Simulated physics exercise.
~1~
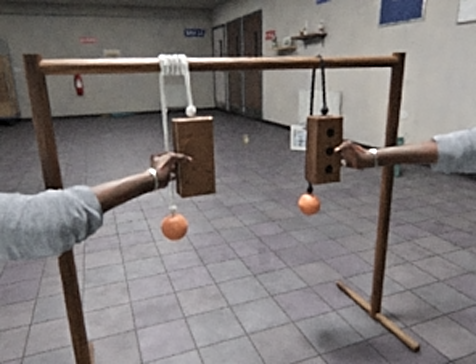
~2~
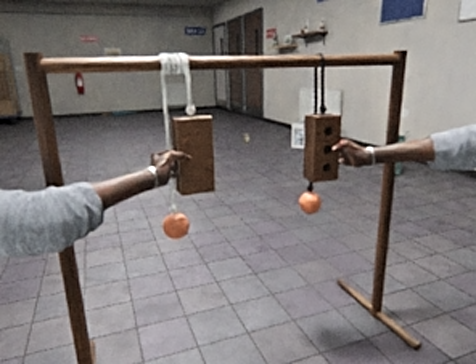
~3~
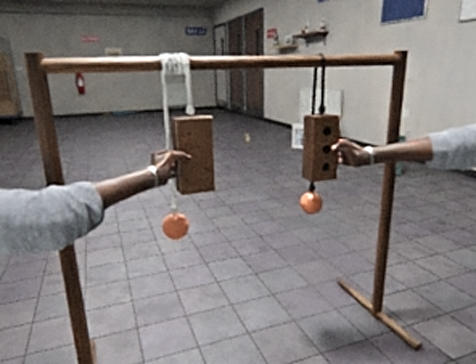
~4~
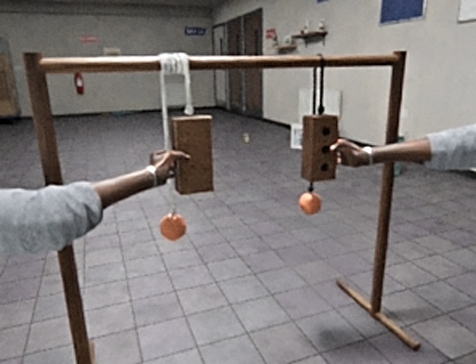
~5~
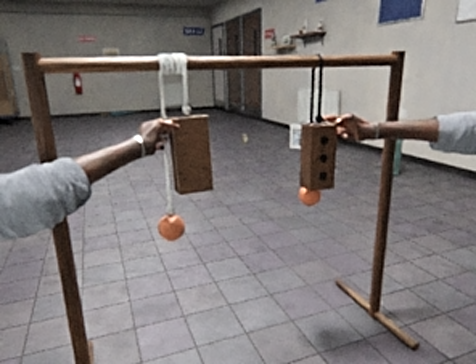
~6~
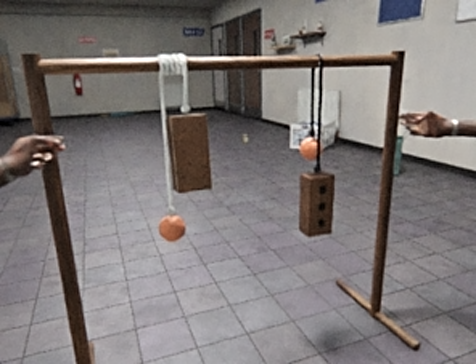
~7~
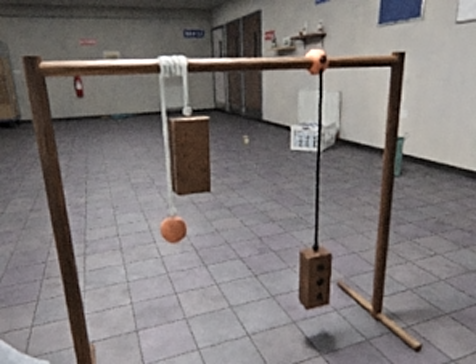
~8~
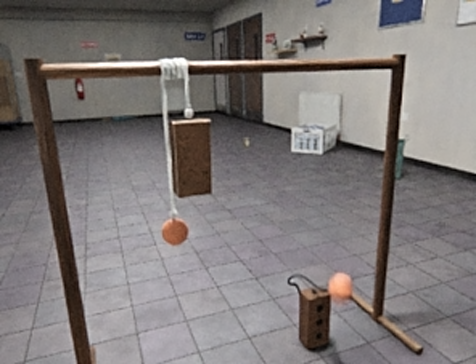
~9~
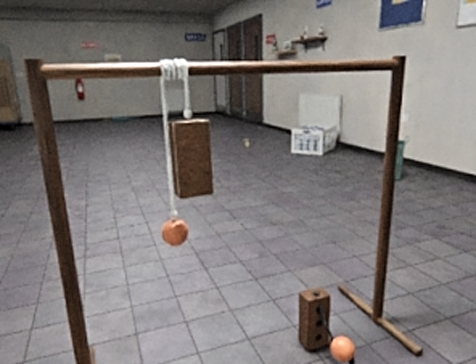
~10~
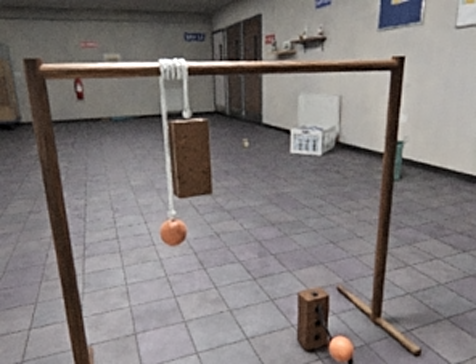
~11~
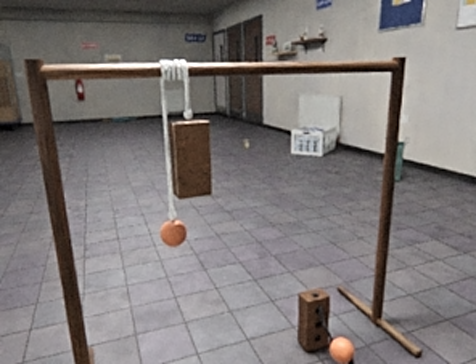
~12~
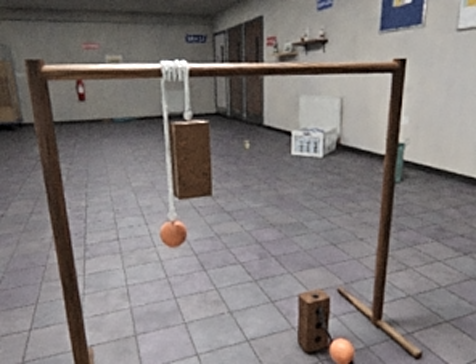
At first, two hands steady a pair of bricks hanging by ropes from a wooden rail, each rope having an orange ball at its other end. The white rope on the left is wrapped around the rail several times, while the dark rope on the right simply passes over it. The hands then let go and draw away to the sides. The right brick drops, pulling its orange up to the rail, and the orange goes over and falls after it. At the end, the right brick and orange rest on the tiled floor, while the left pair still hangs.
